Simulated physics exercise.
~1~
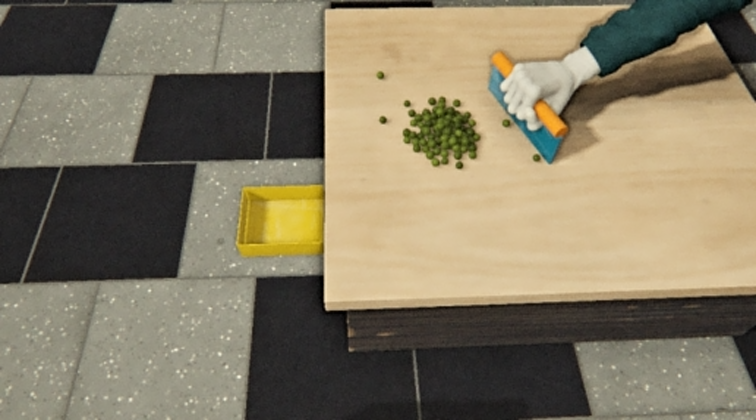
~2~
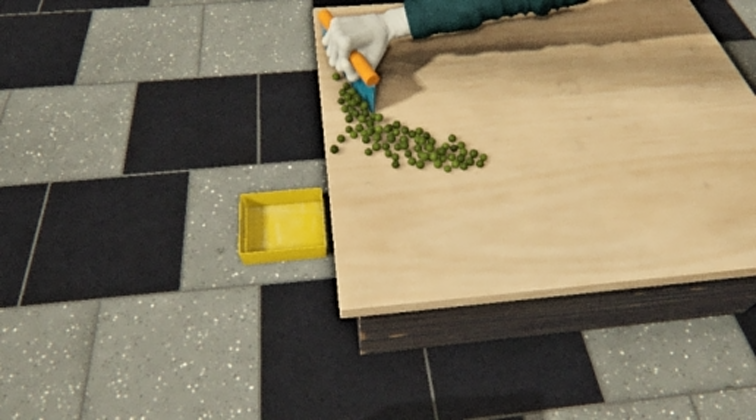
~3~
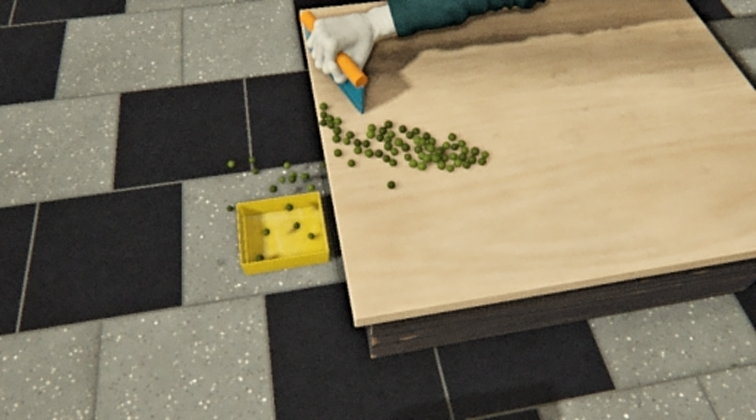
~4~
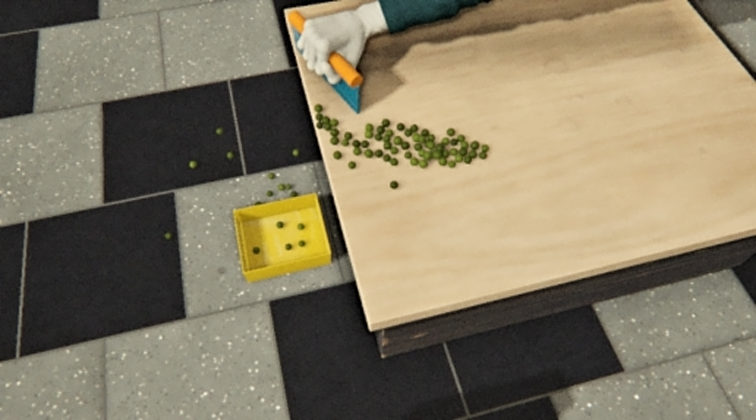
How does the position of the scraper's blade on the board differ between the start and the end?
At the start the blade is out on the board, to the right of the pile of olives. By the end it is farther left, up at the board's left edge.
